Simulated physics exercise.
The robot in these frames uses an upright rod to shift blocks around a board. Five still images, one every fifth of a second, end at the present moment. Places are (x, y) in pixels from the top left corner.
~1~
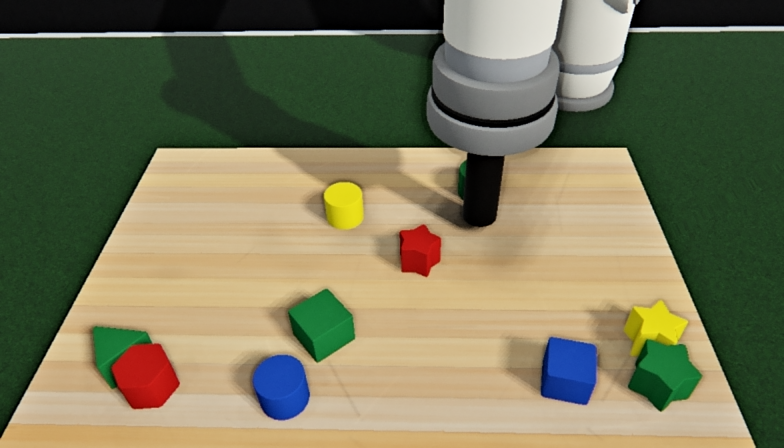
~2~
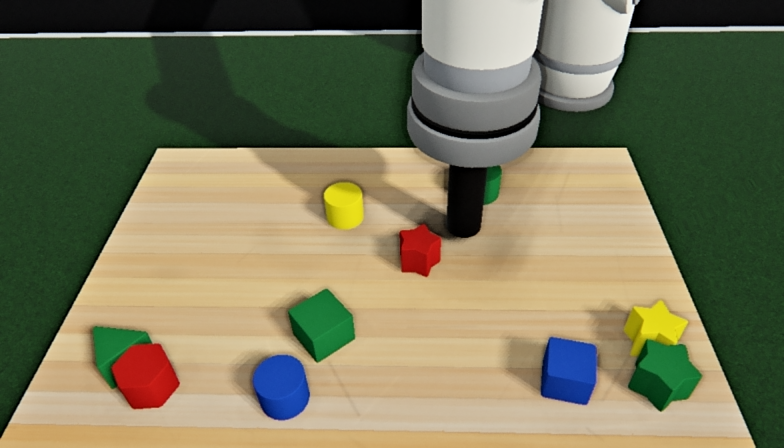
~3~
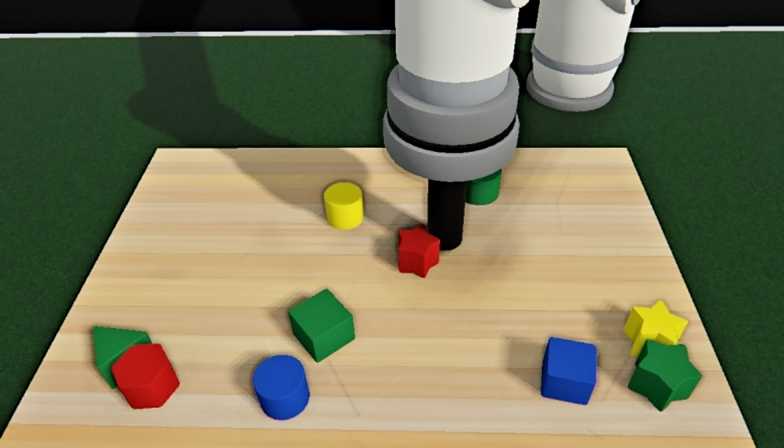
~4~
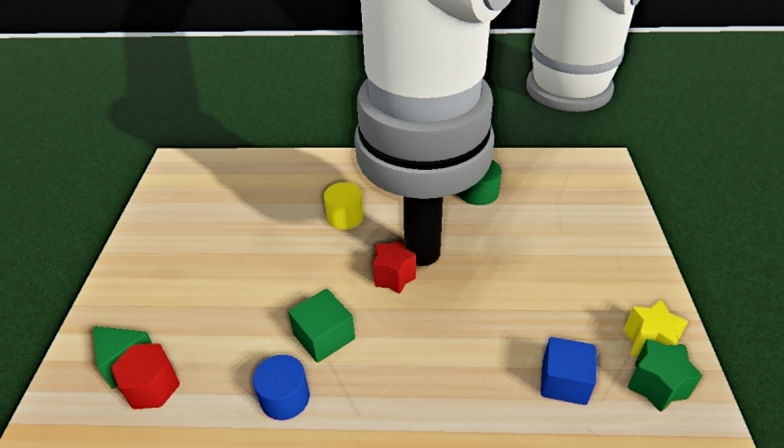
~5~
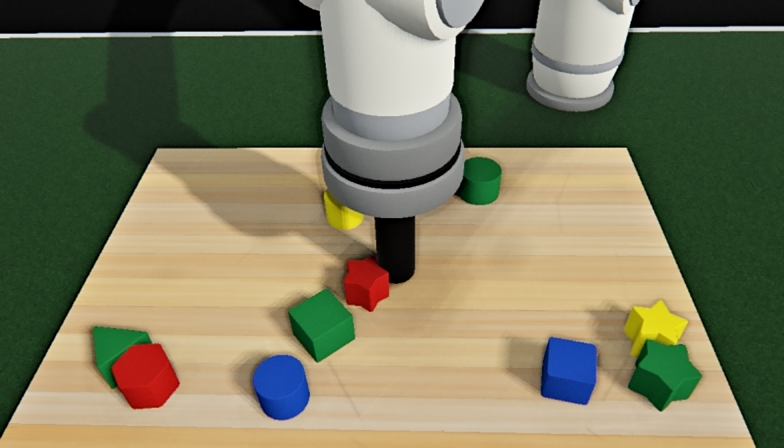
A robot arm lowers its black rod toward the red star and pushes it down-left across the board.
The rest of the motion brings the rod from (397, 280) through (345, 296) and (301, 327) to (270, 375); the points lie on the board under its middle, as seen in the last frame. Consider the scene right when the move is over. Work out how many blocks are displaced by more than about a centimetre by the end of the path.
I think three or more will be displaced.
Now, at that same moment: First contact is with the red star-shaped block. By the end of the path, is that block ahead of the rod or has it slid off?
Left aside or behind.
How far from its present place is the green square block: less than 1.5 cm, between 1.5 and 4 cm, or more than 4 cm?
It will move more than 4 cm.
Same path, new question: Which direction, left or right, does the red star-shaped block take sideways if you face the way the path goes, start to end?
It shifts rightward.
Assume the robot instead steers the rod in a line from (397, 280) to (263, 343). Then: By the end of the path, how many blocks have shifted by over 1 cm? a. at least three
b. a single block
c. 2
Answer: A.
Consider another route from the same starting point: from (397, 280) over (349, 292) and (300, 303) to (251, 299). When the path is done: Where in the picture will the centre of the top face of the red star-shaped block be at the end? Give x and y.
At pixel (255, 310).
What follows on the original path. One third of the way, rod (343, 286); green square block (302, 328), turned 45° anticlockwise; red star-shaped block (310, 291).
Two thirds of the way, rod (299, 318); blue disc (268, 409); green square block (266, 362), turned 70° anticlockwise; red star-shaped block (259, 321).
At the end, rod (267, 365); red six-sided block not moved; blue disc (259, 447); green square block (240, 397), turned 55° anticlockwise; red star-shaped block (229, 336), turned 55° clockwise.
